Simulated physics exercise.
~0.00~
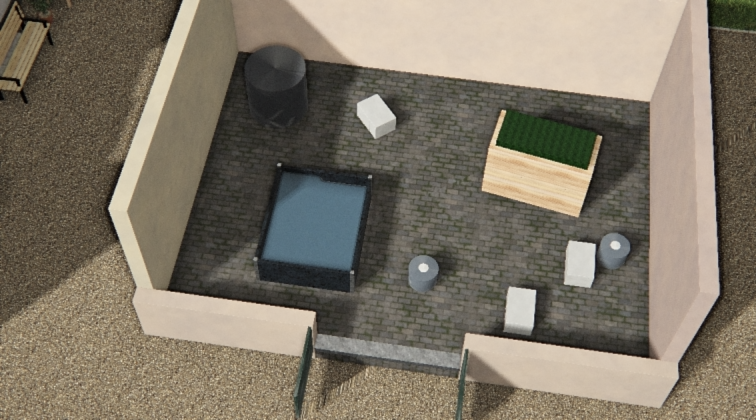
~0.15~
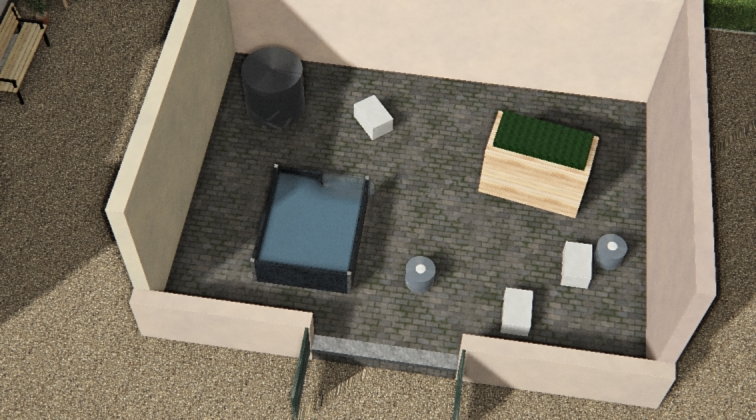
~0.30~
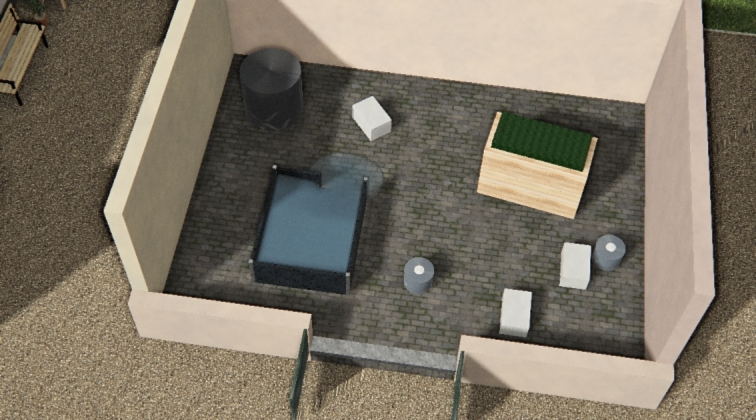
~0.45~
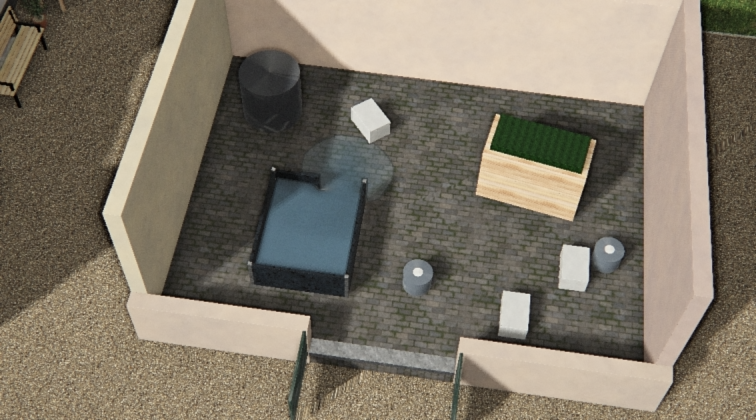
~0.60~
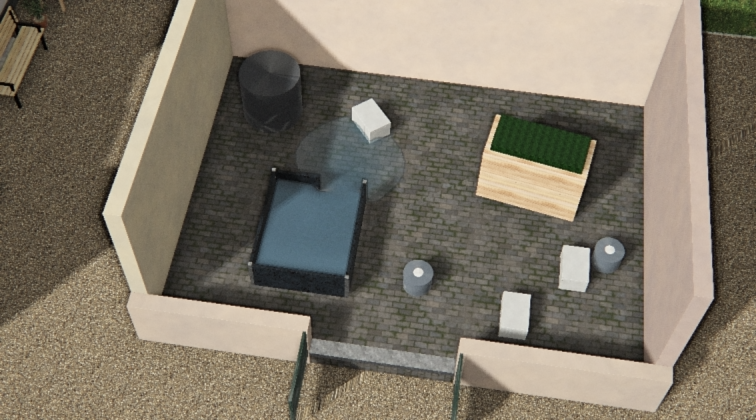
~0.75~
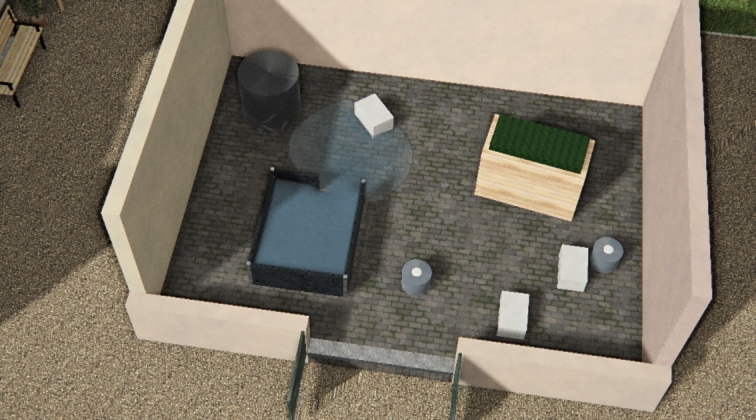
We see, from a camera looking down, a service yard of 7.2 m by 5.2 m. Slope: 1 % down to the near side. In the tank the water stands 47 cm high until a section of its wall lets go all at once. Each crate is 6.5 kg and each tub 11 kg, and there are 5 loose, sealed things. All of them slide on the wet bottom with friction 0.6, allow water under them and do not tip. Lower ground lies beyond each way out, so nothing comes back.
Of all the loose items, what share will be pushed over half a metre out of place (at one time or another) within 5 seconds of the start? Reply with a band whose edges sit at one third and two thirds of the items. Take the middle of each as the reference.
Band: Under one third.
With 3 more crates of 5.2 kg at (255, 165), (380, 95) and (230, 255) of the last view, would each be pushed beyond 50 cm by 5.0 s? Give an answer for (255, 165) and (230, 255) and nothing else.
Within it, Within it.
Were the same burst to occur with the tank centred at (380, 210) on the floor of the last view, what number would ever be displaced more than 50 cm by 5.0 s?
0.
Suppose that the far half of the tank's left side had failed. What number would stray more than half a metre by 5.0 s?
That gives 0 of them.
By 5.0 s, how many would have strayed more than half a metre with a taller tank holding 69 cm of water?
With that change, 1 of them.
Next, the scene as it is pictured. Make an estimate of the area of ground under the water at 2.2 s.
That flooded area is roughly 13 m2.
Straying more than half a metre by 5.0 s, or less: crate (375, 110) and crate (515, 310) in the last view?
Beyond the mark, within the mark.
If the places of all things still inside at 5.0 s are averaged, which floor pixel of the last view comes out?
Around (546, 255).
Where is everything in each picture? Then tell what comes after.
The first picture shows a crate at (377, 110) rests on the ground; a crate at (582, 259), on the bottom; water covers 2.3 m2; 0 of 5 have shifted.
The second picture shows a crate at (373, 111) rests on the ground; a crate at (578, 260), on the bottom; water covers 2.6 m2; 0 of 5 have shifted.
The third picture shows a crate at (372, 112), on the bottom; a crate at (577, 261) rests on the ground; water covers 3.2 m2; 0 of 5 have shifted.
The fourth picture shows a crate at (371, 115), on the bottom; a crate at (576, 263), on the bottom; water covers 3.8 m2; 0 of 5 have shifted.
The fifth picture shows a crate at (371, 115) rests on the ground; a crate at (576, 263), on the bottom; 4.5 m2 under water; 0 of 5 have shifted.
The sixth picture shows a crate at (374, 110) rests on the ground, 12 cm from its start; a crate at (575, 263), on the bottom; 5.3 m2 under water; 1 of 5 have shifted.
After 1.1 s 1 of 5 are over 50 cm from their spots; 0 afloat.
After 2.2 s 1 of 5 are over 50 cm from their spots; 1 afloat.
After 3.5 s 1 of 5 are over 50 cm from their spots; 1 afloat.
After 5.0 s 1 of 5 are over 50 cm from their spots, and 1 have been at some point; 1 afloat.
